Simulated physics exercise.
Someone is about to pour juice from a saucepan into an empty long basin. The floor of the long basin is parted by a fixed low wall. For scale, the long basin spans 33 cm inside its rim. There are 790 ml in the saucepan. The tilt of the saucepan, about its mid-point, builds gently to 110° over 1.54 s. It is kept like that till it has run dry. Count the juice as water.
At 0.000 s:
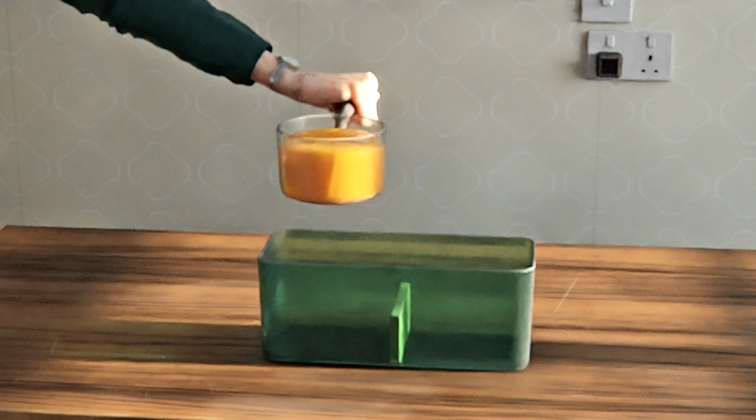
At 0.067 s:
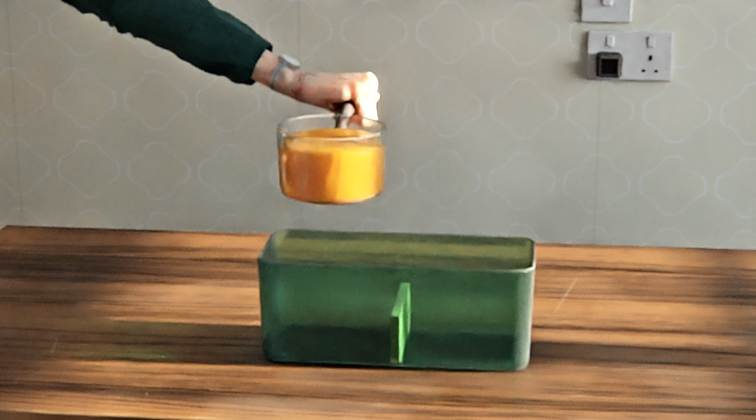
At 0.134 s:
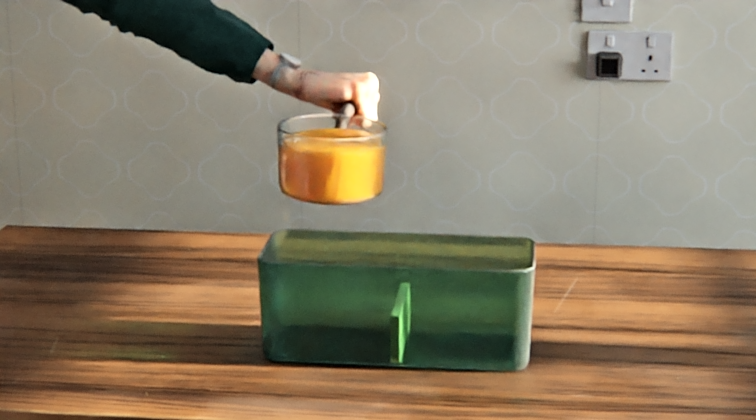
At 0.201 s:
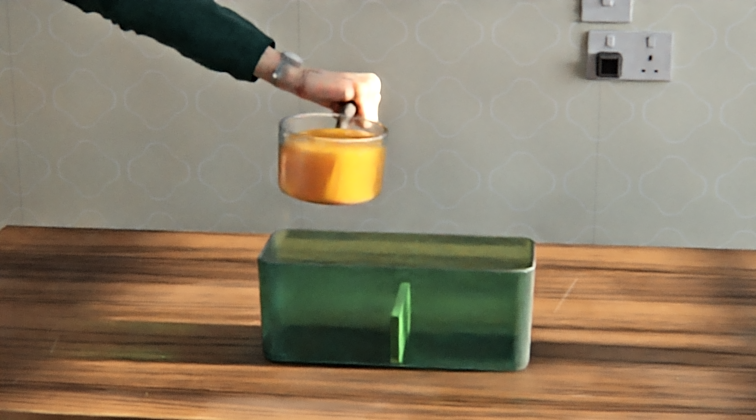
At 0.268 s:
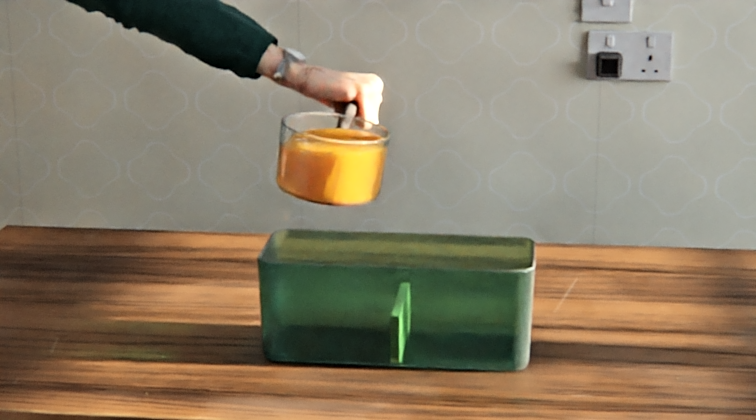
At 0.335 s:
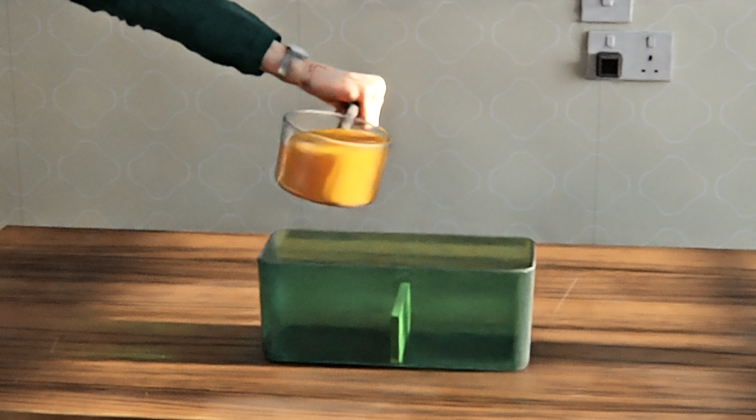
The video shows a hand in a dark green sleeve holding a clear saucepan of orange juice above a long green basin on a wooden table, keeping it nearly level at first, then tilting it slightly to the right.
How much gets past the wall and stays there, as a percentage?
About 90 per cent.
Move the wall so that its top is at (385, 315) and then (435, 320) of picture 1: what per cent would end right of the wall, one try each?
First 95, then 55 per cent.
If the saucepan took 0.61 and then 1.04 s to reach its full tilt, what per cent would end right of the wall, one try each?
In turn about 80 and 85 per cent.
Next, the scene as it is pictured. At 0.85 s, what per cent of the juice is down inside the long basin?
Near 14 in a hundred.
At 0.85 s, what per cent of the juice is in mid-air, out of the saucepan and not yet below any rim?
Near 22 in a hundred.
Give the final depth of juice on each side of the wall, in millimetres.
Left about 4 mm, right about 36 mm.
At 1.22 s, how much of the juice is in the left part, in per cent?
Near 2 in a hundred.
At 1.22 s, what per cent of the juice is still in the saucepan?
Some 12 per cent.
Then, 0.85 s in, the tilt is 63° and 63 per cent is still to pour, 0 is left of the wall and 15 right of it.
Then, 1.22 s in, the tilt is 99° and 12 per cent is still to pour, 2 is left of the wall and 78 right of it.
Then, 1.61 s in, the tilt is 110° and 0 per cent is still to pour, 10 is left of the wall and 90 right of it.
Then, 2.04 s in, the tilt is 110° and 0 per cent is still to pour, 10 is left of the wall and 90 right of it.
Finally, 10 per cent lies left of the wall, 90 right of it and 0 outside.
